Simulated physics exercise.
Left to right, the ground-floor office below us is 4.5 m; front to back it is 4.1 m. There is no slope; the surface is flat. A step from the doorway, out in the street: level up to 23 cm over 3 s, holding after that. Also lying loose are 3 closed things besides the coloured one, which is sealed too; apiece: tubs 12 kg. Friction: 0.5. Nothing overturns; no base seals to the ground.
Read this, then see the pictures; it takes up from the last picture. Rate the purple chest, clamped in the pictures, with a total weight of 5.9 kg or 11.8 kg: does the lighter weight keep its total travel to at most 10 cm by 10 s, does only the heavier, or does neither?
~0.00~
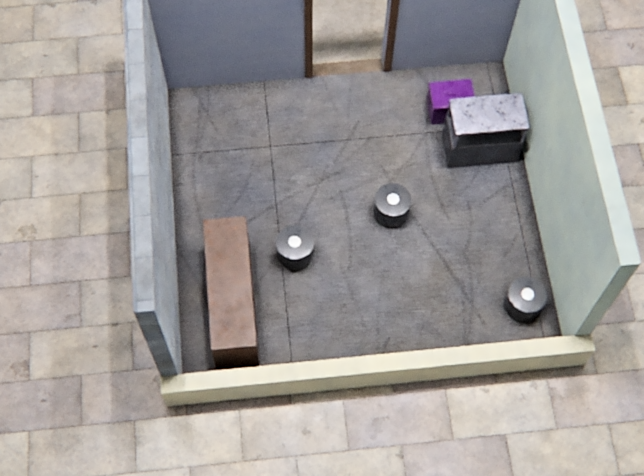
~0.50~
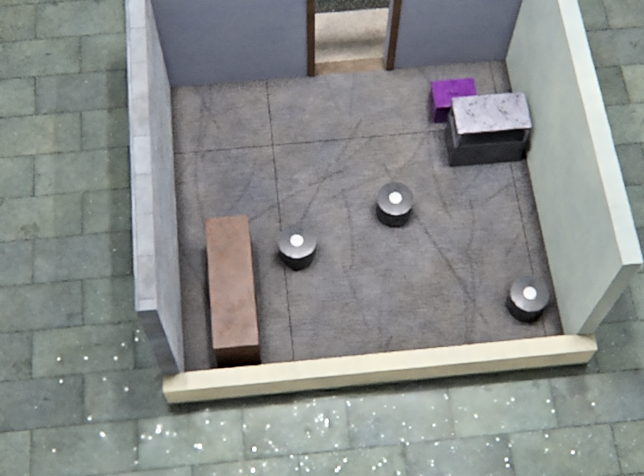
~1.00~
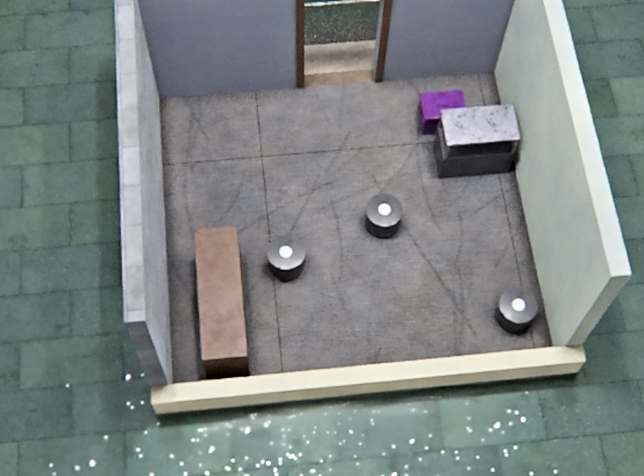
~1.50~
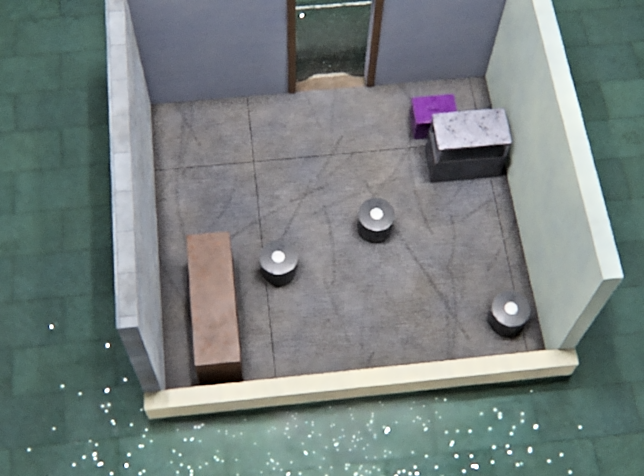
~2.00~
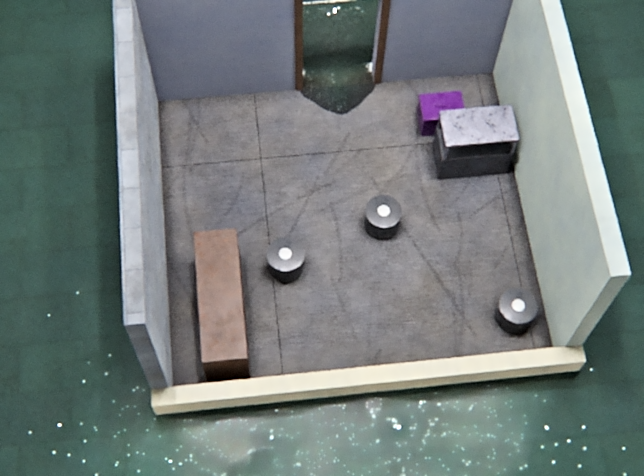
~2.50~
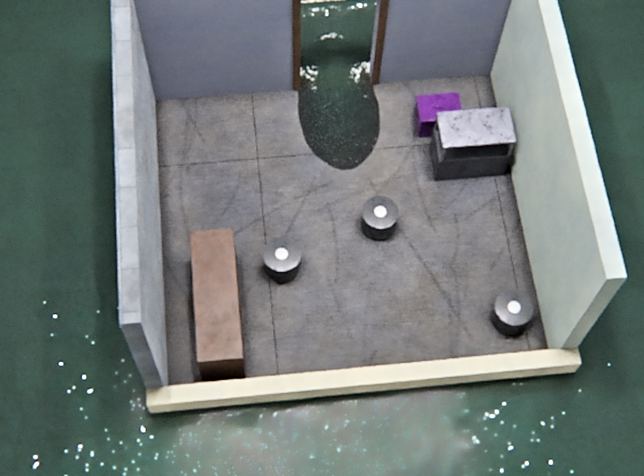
Only the heavier does.
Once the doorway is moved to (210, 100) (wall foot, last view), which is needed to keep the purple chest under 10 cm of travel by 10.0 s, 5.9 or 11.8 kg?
Answer: The lower mass works.
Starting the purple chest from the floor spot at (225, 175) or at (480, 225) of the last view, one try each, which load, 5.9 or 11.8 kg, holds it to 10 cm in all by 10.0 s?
Trial 1 - only the upper mass works; trial 2 - no option succeeds.
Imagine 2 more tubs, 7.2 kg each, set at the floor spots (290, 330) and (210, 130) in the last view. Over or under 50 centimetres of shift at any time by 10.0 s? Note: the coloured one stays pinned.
Note, in sequence: Not exceeded, not exceeded.
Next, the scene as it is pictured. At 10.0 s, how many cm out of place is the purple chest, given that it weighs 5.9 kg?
Roughly 30 cm.
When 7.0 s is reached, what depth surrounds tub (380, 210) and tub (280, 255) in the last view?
I'd put it at 5 cm and 5 cm respectively.
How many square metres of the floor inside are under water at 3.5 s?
My estimate is roughly 5.0 m2.
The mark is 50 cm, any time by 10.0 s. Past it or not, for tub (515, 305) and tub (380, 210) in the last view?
Object 1: Not surpassed, object 2: Surpassed.
After 3.5 s the purple chest would be 0 cm from its start with 5.9 kg and 0 cm from its start with 11.8 kg; 1 cm of water round it then.
After 4.5 s the purple chest would be 4 cm from its start with 5.9 kg and 0 cm from its start with 11.8 kg; 2 cm of water round it then.
After 7.0 s the purple chest would be 16 cm from its start with 5.9 kg and 0 cm from its start with 11.8 kg; 3 cm of water round it then.
After 10.0 s the purple chest would be 32 cm from its start with 5.9 kg and 0 cm from its start with 11.8 kg; 4 cm of water round it then.
